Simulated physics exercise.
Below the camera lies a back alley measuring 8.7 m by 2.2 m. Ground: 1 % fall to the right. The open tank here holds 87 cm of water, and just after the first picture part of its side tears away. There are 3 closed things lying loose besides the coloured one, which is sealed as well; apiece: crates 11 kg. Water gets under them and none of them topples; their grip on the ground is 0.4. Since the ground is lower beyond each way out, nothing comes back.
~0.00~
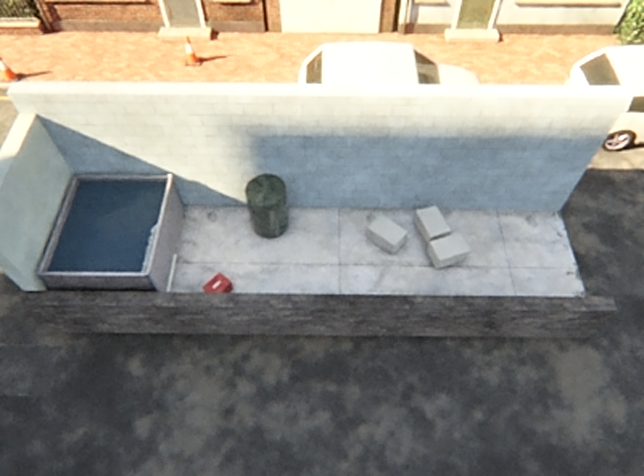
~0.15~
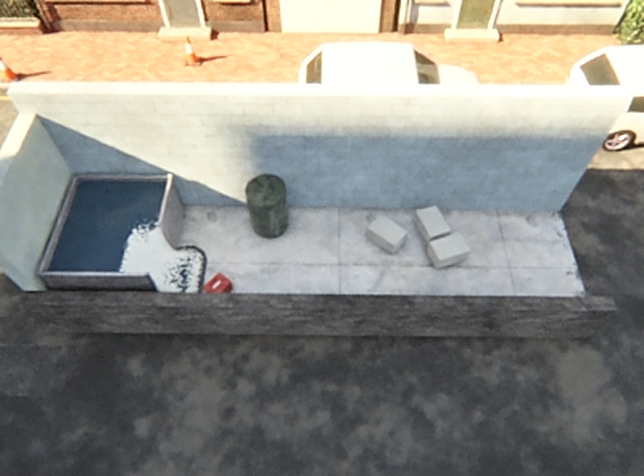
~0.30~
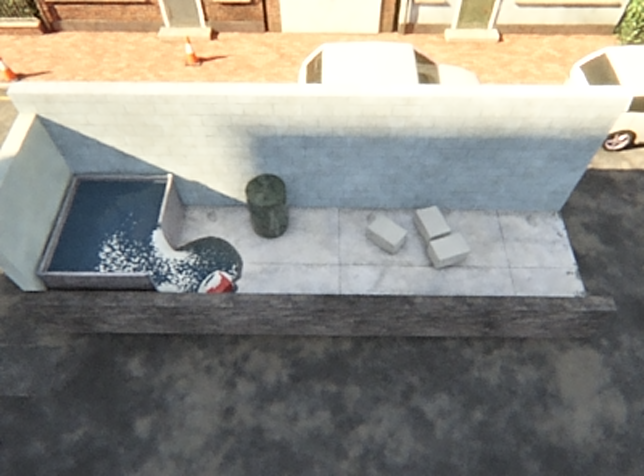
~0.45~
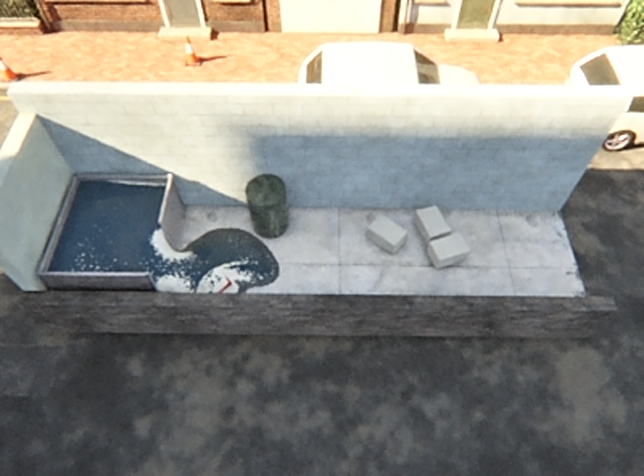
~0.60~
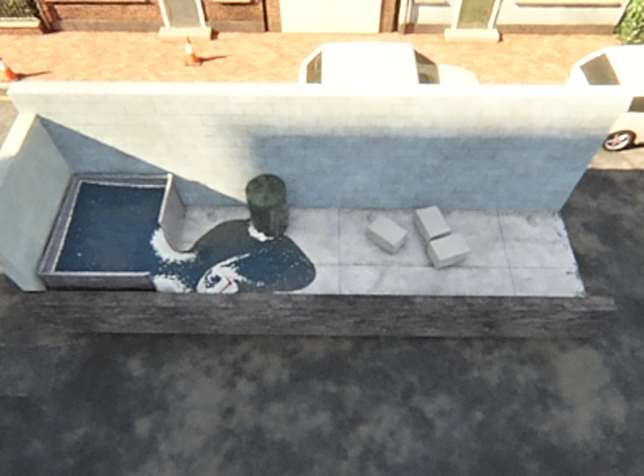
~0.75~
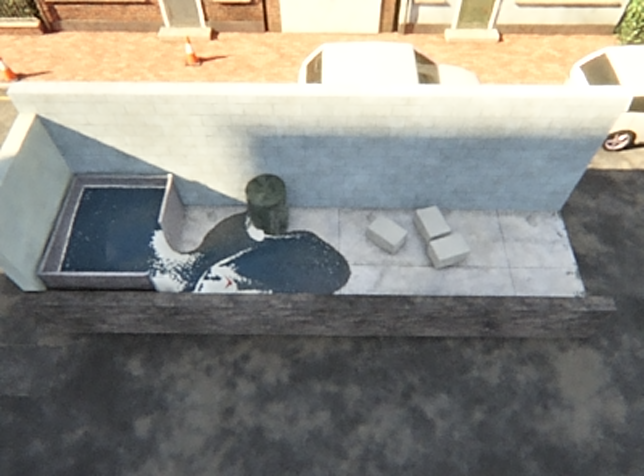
A walled back alley with a pale concrete floor is seen from high above, with parked white cars and brick buildings beyond it. A square tank of dark water stands at the left, a small red tote near it, a dark green barrel mid-left and pale grey blocks to the right. Foaming water pours from the tank's side, surrounds the tote and barrel and spreads rightward, while the objects and camera stay still.
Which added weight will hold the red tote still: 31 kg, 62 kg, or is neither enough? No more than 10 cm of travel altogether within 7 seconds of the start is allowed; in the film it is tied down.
The red tote is held by neither of them.
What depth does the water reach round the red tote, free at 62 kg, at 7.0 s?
Depth: Approx. 6 cm.
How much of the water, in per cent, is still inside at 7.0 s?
About 48 per cent.
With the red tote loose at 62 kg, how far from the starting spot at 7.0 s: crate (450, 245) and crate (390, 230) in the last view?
Respectively, gone out and gone out.
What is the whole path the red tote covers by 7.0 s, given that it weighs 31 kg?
Roughly 650 cm.
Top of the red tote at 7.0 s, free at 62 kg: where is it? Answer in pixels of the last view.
(410, 275).
After 1.4 s the red tote would be 248 cm from its start with 31 kg and 115 cm from its start with 62 kg; 15 cm of water round it then.
After 3.1 s the red tote would be 575 cm from its start with 31 kg and 315 cm from its start with 62 kg; 11 cm of water round it then.
After 4.9 s the red tote would be gone out with 31 kg and 324 cm from its start with 62 kg; 8 cm of water round it then.
After 7.0 s the red tote would be gone out with 31 kg and 324 cm from its start with 62 kg; 6 cm of water round it then.
